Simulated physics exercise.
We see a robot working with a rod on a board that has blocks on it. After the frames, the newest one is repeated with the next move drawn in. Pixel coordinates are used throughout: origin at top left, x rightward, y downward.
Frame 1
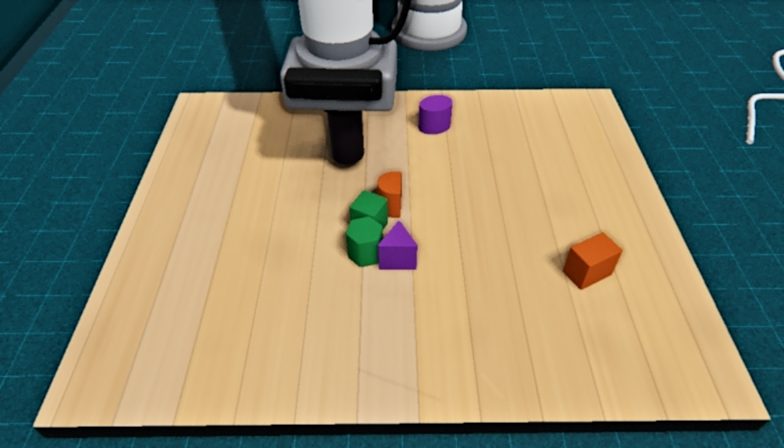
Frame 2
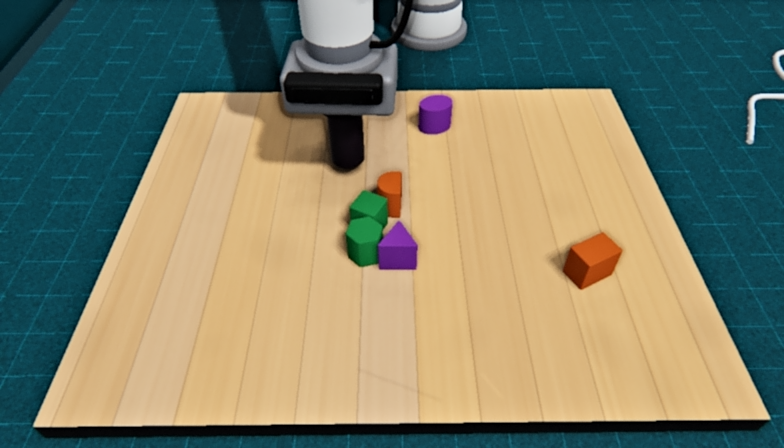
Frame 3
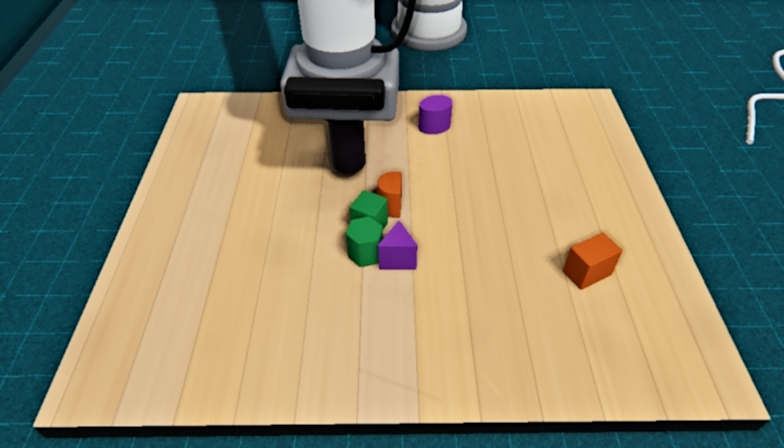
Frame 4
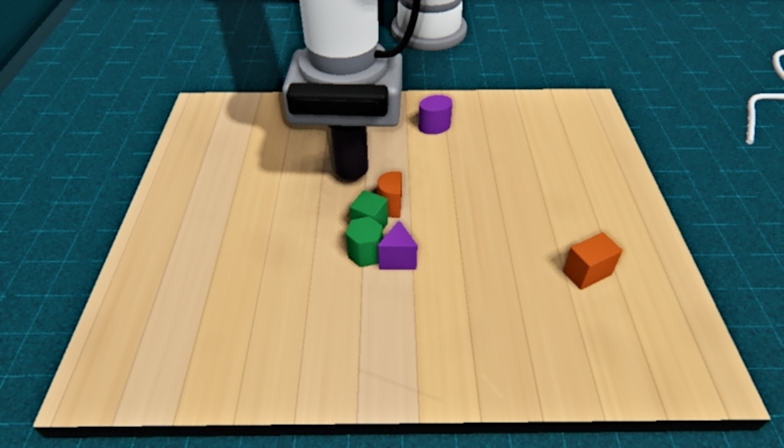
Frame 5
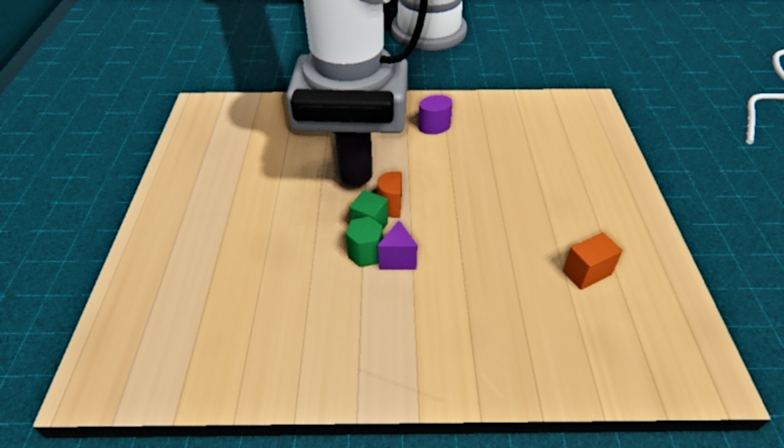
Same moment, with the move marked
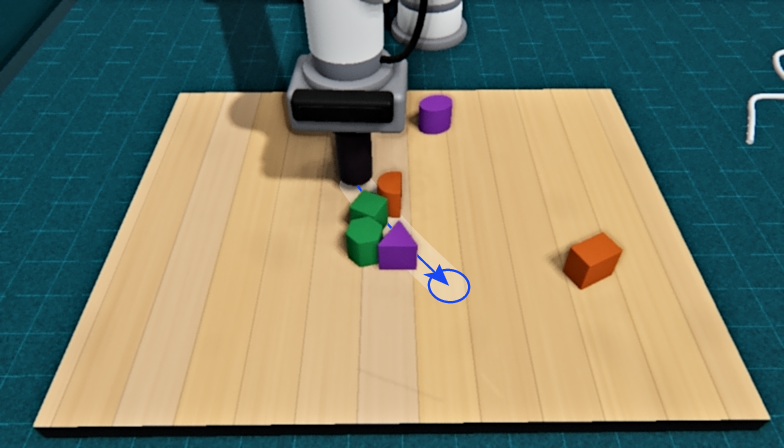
A robot arm holding a dark rod slowly moved a short way down the wooden board, drawing closer to a cluster of green, orange and purple blocks, while all the blocks stayed still.
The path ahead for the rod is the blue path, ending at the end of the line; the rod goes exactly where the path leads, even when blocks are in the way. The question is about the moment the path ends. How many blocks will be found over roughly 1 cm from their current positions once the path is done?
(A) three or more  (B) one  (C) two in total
I choose A.
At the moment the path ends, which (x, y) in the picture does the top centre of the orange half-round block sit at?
That would be at about pixel (439, 207).
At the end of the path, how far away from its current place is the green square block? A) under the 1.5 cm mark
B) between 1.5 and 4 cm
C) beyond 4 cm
My pick is C.
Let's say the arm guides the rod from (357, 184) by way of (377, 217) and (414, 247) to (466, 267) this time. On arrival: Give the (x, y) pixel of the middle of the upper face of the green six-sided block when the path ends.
That would be at about pixel (362, 252).
The drawn path runs from (357, 184) through (395, 232) to (449, 286).
On the path given first. One third of the way, rod at (381, 207); green six-sided block at (364, 238), turned 25° clockwise; green square block at (374, 215), turned 15° anticlockwise; orange half-round block at (414, 195), turned 45° anticlockwise.
Two thirds of the way, rod at (412, 240); green six-sided block at (355, 256), turned 65° clockwise; green square block at (383, 240), turned 25° clockwise; orange half-round block at (439, 207); purple triangular block at (410, 254), turned 30° clockwise.
At the end, rod at (450, 276); green six-sided block at (355, 256), turned 65° clockwise; green square block at (383, 240), turned 25° clockwise; orange half-round block at (439, 207), turned 125° anticlockwise; purple triangular block at (418, 271), turned 110° clockwise.
